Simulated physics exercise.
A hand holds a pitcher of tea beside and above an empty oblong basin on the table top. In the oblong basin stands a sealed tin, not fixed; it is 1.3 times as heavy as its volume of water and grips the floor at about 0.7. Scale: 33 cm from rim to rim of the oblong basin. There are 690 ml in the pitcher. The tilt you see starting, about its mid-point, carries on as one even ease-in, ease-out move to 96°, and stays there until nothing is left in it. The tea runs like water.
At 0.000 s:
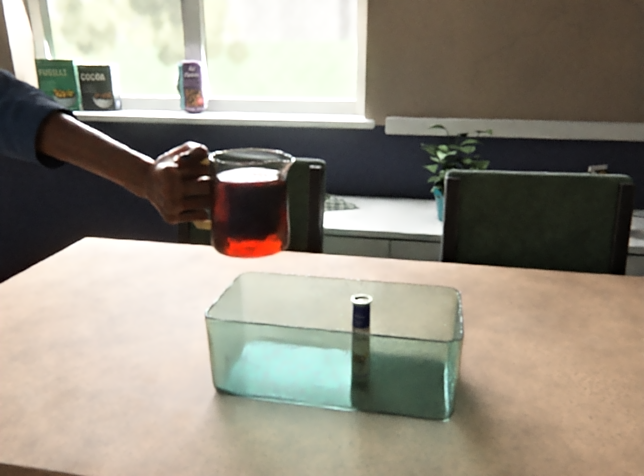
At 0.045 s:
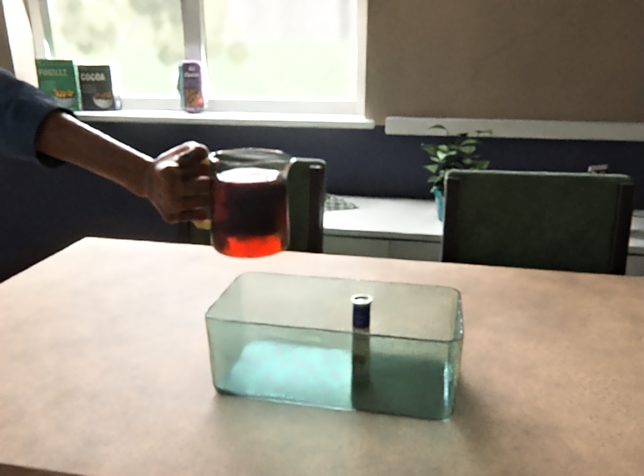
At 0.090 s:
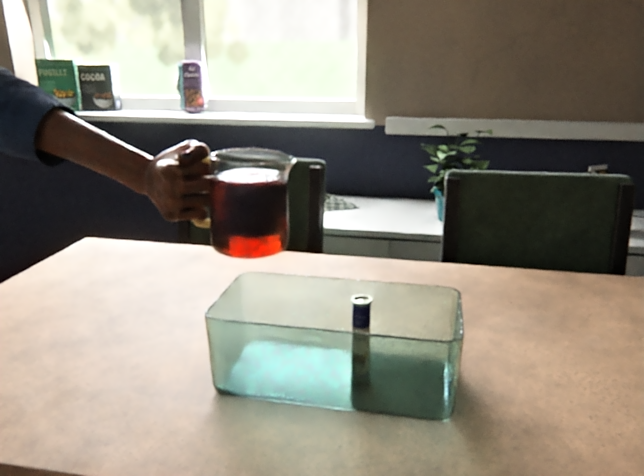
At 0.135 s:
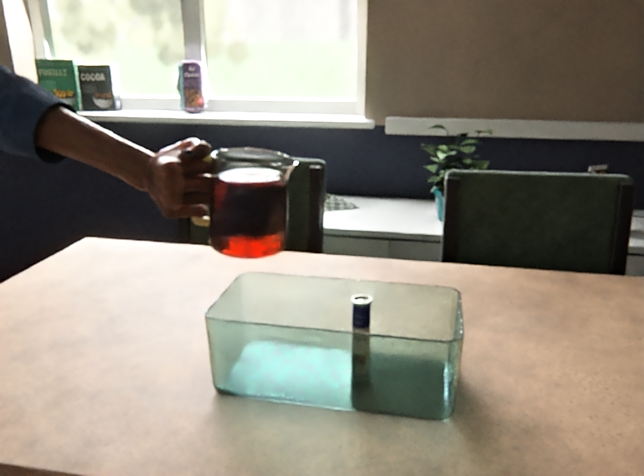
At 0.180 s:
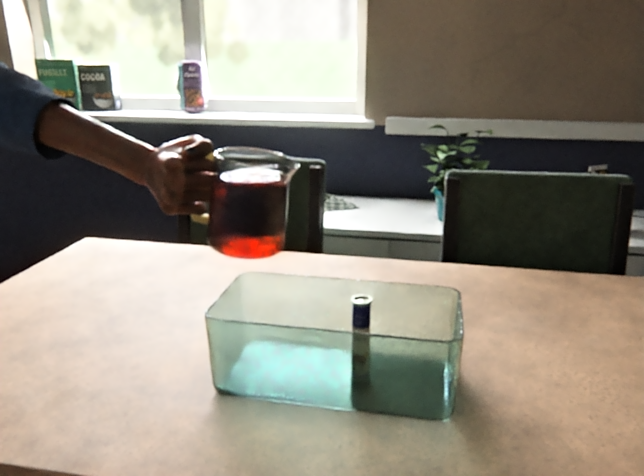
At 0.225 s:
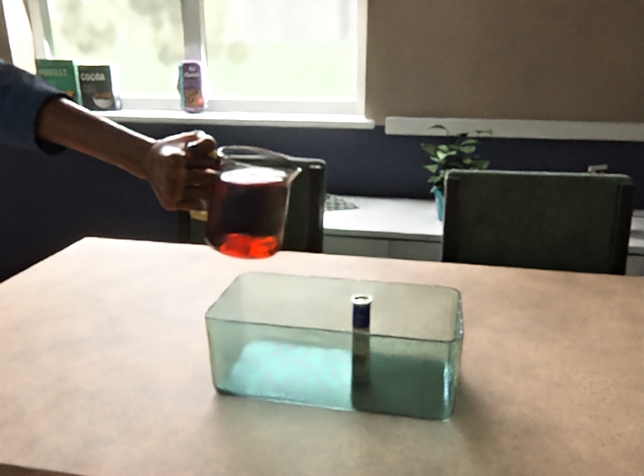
At a table by a window, a hand holding a glass pitcher of tea slowly tilts it slightly rightward above an oblong basin.
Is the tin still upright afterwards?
It falls.
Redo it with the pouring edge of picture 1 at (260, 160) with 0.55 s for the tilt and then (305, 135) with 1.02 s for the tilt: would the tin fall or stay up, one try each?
First it stays up; then it keeps standing.
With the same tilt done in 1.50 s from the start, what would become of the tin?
The tin falls.
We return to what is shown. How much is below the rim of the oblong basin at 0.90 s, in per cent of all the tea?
About 32 per cent.
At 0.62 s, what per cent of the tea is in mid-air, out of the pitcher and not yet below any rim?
About 9 per cent.
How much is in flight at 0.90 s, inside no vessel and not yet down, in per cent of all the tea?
Near 22 in a hundred.
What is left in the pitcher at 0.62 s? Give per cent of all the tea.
Near 90 in a hundred.
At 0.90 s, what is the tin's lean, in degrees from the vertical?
It is at some 30°.
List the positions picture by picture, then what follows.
In the first picture, tilt 0°; pouring edge (294, 159); surface from (217, 174) to (284, 178); the oblong basin's rim runs from (224, 294) to (461, 314); the tin's top is at (362, 303).
In the second picture, tilt 0°; pouring edge (294, 160); surface from (216, 175) to (284, 178).
In the third picture, tilt 2°; pouring edge (295, 161); surface from (217, 175) to (285, 178).
In the fourth picture, tilt 4°; pouring edge (297, 163); surface from (217, 175) to (286, 179).
In the fifth picture, tilt 7°; pouring edge (299, 166); surface from (218, 175) to (287, 179).
In the sixth picture, tilt 11°; pouring edge (302, 170); surface from (220, 176) to (289, 179).
By 0.62 s the tilt is 63° and 91 per cent is still to pour; the tin stands where it began.
By 0.90 s the tilt is 92° and 47 per cent is still to pour; the tin leans 28°.
By 1.20 s the tilt is 96° and 14 per cent is still to pour; the tin lies on its side.
By 1.53 s the tilt is 96° and 5 per cent is still to pour; the tin lies on its side.
At rest the tin lies on its side.
